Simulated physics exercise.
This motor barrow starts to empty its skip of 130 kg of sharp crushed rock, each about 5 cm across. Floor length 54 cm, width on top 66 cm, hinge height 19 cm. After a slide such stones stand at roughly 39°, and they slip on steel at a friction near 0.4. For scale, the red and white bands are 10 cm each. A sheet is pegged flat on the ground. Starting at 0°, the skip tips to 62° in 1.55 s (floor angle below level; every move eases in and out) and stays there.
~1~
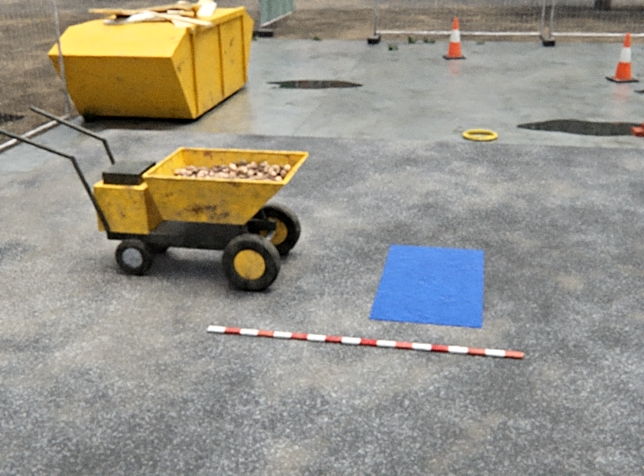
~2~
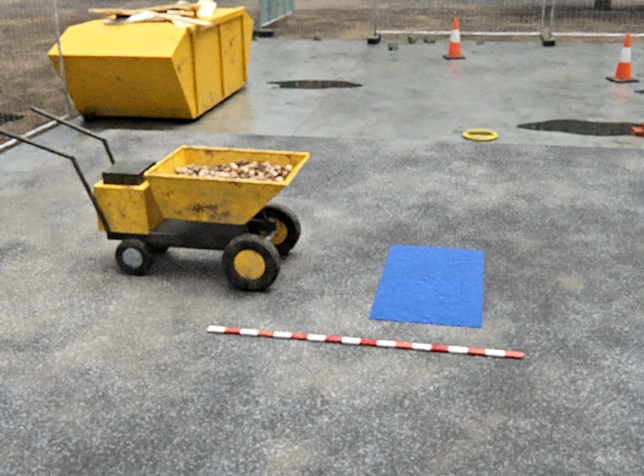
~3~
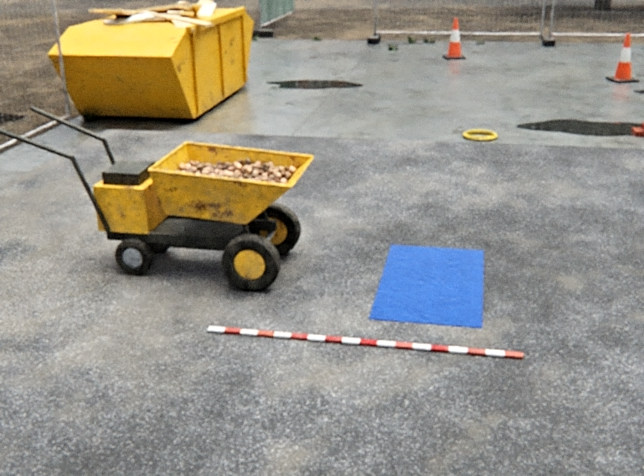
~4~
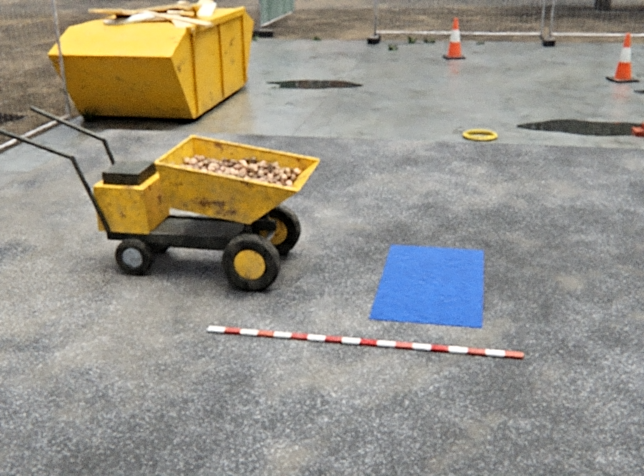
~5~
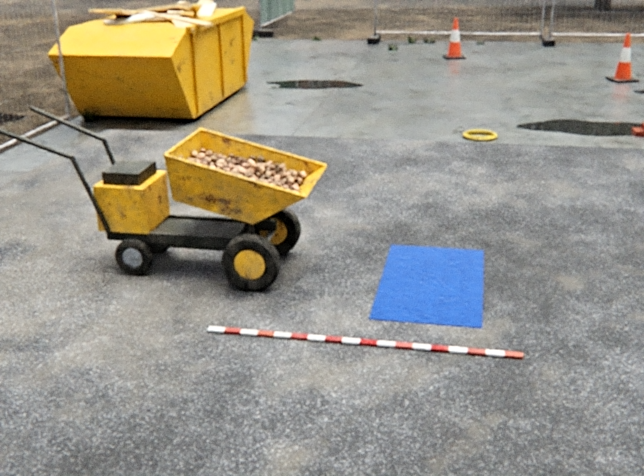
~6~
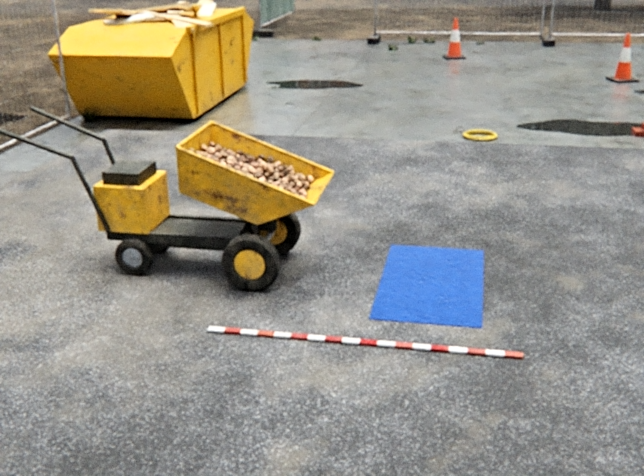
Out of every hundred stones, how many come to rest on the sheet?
Roughly 25 per cent ends on the sheet.
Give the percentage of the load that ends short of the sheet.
Some 45 per cent of the load.
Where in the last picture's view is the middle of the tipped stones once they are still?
Their middle is at about (371, 272).
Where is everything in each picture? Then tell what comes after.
In the first frame, the skip is at 0°, its lip at (285, 184); the top of the load is at (252, 169).
The second frame shows lip at (286, 185), floor tilted 1°, highest stones at (237, 170).
In the third frame, the skip is at 4°, its lip at (291, 187); the top of the load is at (211, 168).
In the fourth frame, the skip is at 8°, its lip at (297, 191); the top of the load is at (209, 163).
The fifth frame shows lip at (305, 197), floor tilted 14°, highest stones at (208, 157).
The sixth frame shows lip at (314, 204), floor tilted 21°, highest stones at (214, 151).
A little later the floor is at 52°; 100 % in the skip; the foremost stones are at (333, 229).
Then the floor is at 62°; 94 % in the skip, 6 % short of the sheet; the foremost stones are at (376, 277).
Later still the floor is at 62°; 67 % in the skip, 21 % short of the sheet, 12 % on the sheet; the foremost stones are at (420, 283).
In the end the floor is at 62°; 32 % in the skip, 44 % short of the sheet, 24 % on the sheet; the foremost stones are at (441, 285).
